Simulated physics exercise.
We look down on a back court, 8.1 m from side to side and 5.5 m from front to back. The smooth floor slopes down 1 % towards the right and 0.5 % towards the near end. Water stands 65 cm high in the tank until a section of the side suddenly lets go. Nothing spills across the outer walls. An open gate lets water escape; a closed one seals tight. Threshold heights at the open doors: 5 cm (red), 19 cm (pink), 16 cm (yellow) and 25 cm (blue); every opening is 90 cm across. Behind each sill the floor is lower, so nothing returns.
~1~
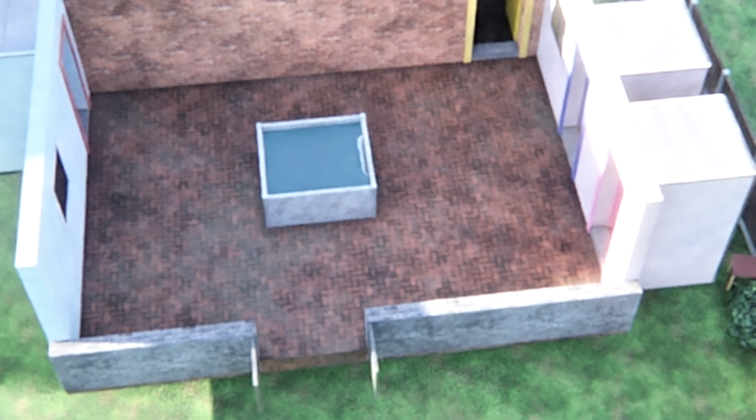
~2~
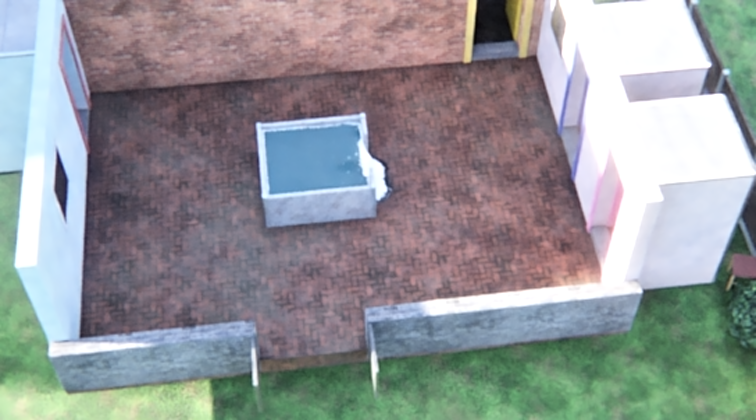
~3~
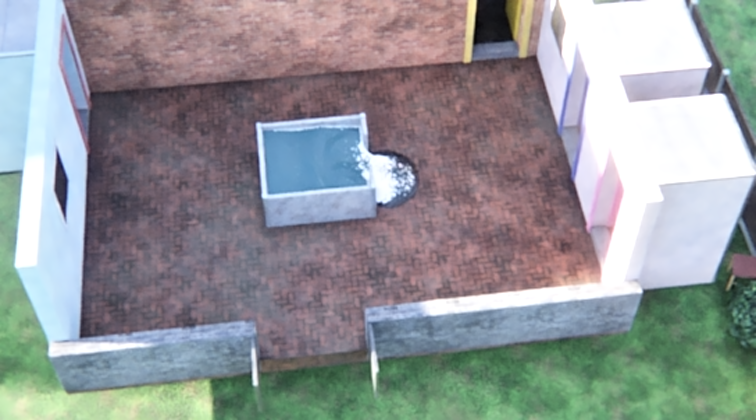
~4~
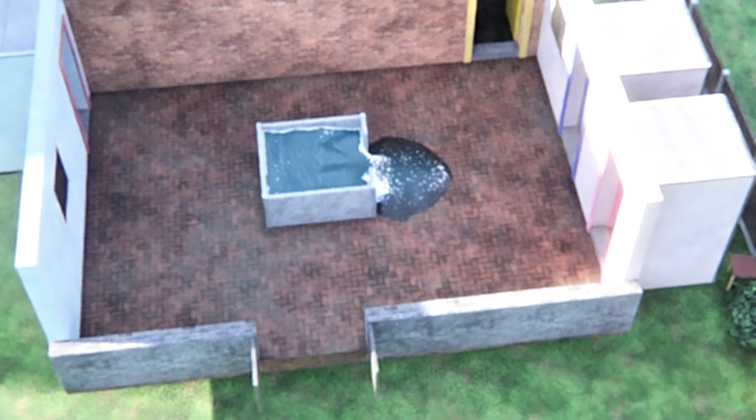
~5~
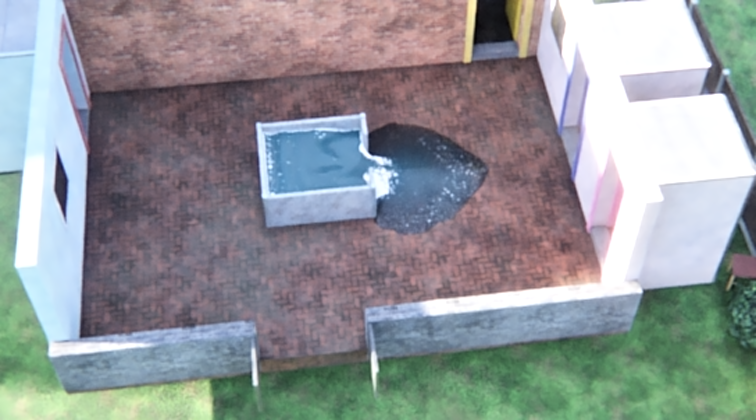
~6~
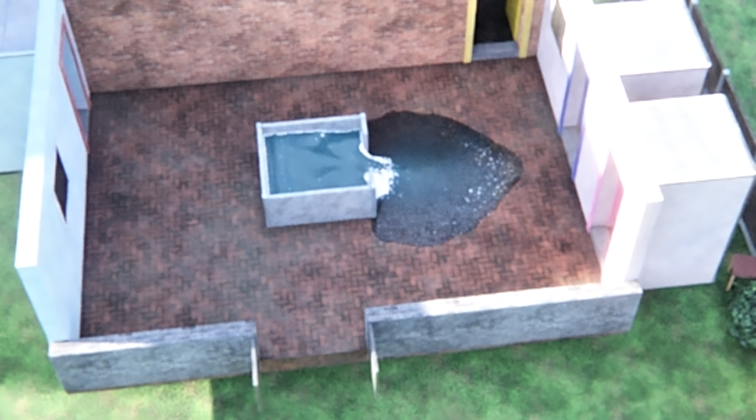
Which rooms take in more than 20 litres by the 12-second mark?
The water let in: At the red door it does not reach the limit; at the pink door it keeps below the limit; at the yellow door it stays under the limit; at the blue door it stays under the limit.
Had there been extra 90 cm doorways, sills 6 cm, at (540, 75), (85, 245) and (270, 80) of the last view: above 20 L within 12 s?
In turn: Past it, not over, below.
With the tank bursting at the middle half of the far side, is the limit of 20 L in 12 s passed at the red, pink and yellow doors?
Then: Red above, pink below, yellow not over.
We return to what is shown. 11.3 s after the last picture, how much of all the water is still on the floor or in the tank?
Some 98 per cent remains.
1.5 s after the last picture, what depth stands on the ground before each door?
Depths in cm: Red 0, pink 15, yellow 9, blue 23.
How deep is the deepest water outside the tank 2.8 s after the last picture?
Roughly 18 cm.
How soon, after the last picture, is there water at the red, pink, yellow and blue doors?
Red 11.0 s, pink 0.9 s, yellow 1.1 s, blue 0.3 s.
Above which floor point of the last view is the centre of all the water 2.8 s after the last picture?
At about (443, 181).
Then, 0.7 s after the last picture water covers 25 % of the floor and is deepest (26 cm) near (383, 183); red door not reached, pink door not reached, yellow door not reached, blue door 20 cm at the sill, 0 L in.
Then, 1.5 s after the last picture water covers 30 % of the floor and is deepest (26 cm) near (532, 61); red door not reached, pink door 15 cm at the sill, 0 L in, yellow door 9 cm at the sill, 0 L in, blue door 23 cm at the sill, 0 L in.
Then, 2.8 s after the last picture water covers 30 % of the floor and is deepest (18 cm) near (606, 310); red door not reached, pink door 11 cm at the sill, 0 L in, yellow door 13 cm at the sill, 3 L in, blue door 12 cm at the sill, 0 L in.
Then, 6.3 s after the last picture water covers 65 % of the floor and is deepest (12 cm) near (594, 311); red door not reached, pink door 10 cm at the sill, 0 L in, yellow door 7 cm at the sill, 3 L in, blue door 10 cm at the sill, 0 L in.
Then, 11.3 s after the last picture water covers 90 % of the floor and is deepest (10 cm) near (606, 310); red door 1 cm at the sill, 0 L in, pink door 8 cm at the sill, 0 L in, yellow door 4 cm at the sill, 3 L in, blue door 7 cm at the sill, 0 L in.
